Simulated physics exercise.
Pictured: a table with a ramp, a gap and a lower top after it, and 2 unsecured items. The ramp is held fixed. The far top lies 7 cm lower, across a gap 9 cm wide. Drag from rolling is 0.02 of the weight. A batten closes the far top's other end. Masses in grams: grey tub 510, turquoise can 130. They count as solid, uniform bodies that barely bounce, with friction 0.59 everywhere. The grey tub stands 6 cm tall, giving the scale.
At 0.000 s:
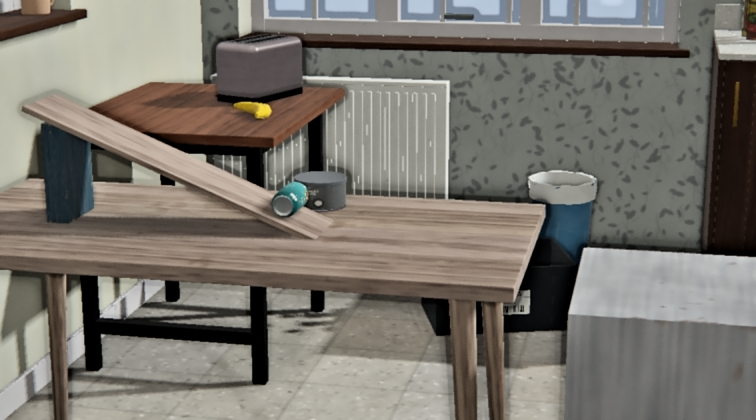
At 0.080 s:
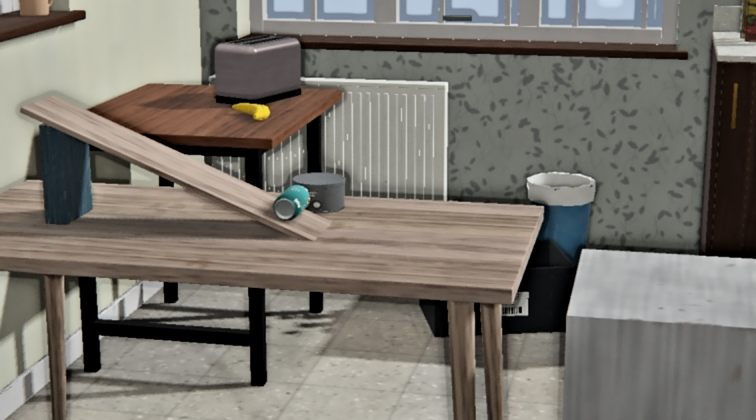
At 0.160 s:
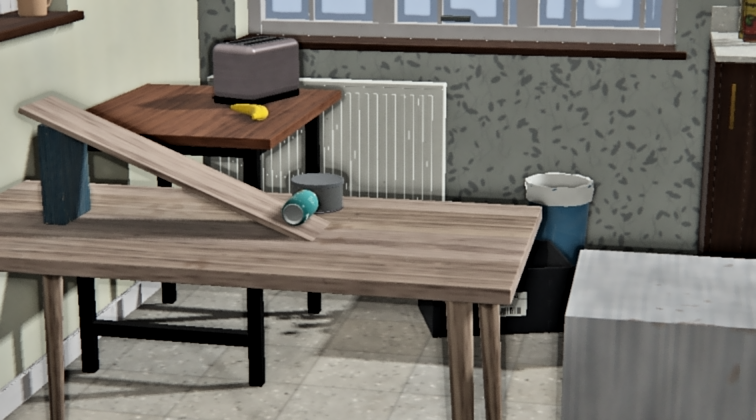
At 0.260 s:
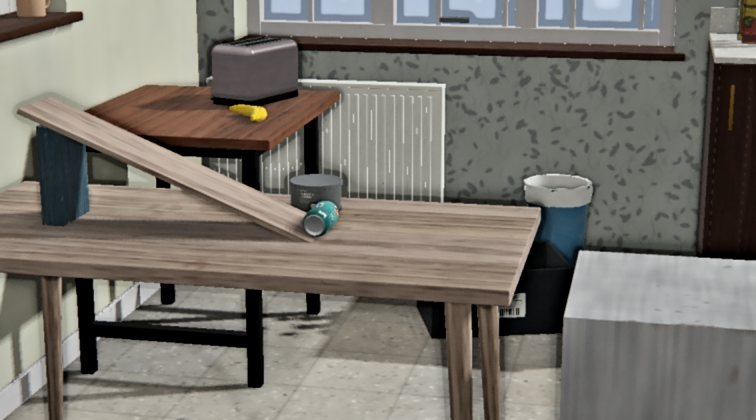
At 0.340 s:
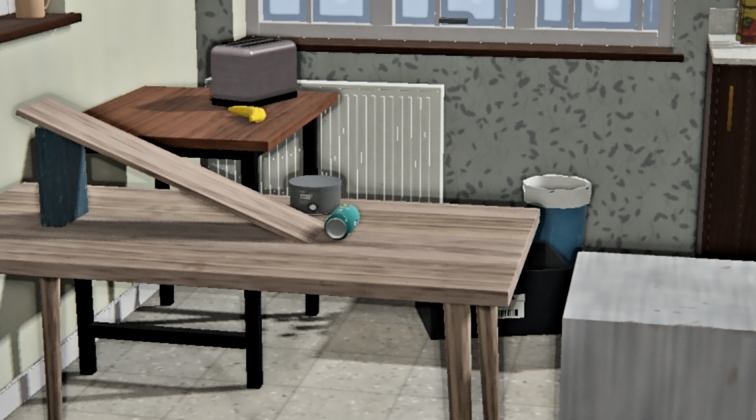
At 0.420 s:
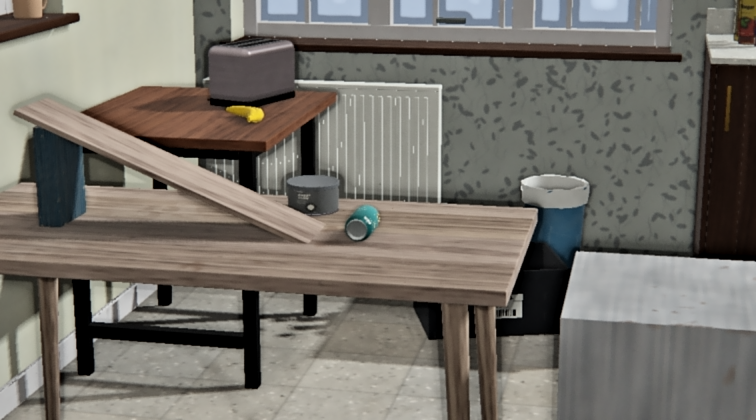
In a kitchen, a turquoise can rolls down a wooden ramp and onto the tabletop, moving right past a grey tub.
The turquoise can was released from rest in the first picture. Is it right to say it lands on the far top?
Wrong, it falls in.
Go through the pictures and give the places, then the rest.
In the first frame, 49 cm of run left; turquoise can (290, 199); grey tub (321, 191).
In the second frame, 49 cm of run left; turquoise can (292, 203); grey tub (319, 193).
In the third frame, 47 cm of run left; turquoise can (300, 208); grey tub (317, 193).
In the fourth frame, 42 cm of run left; turquoise can (321, 219); grey tub (316, 194).
In the fifth frame, 37 cm of run left; turquoise can (342, 222); grey tub (315, 195).
In the sixth frame, 33 cm of run left; turquoise can (363, 223); grey tub (313, 195).
After 0.92 s, 6 cm of run left; turquoise can near (496, 230).
After 1.32 s, down in the gap; turquoise can near (531, 359).
In the end (1.7 s), down in the gap; grey tub under 8 cm from the start.
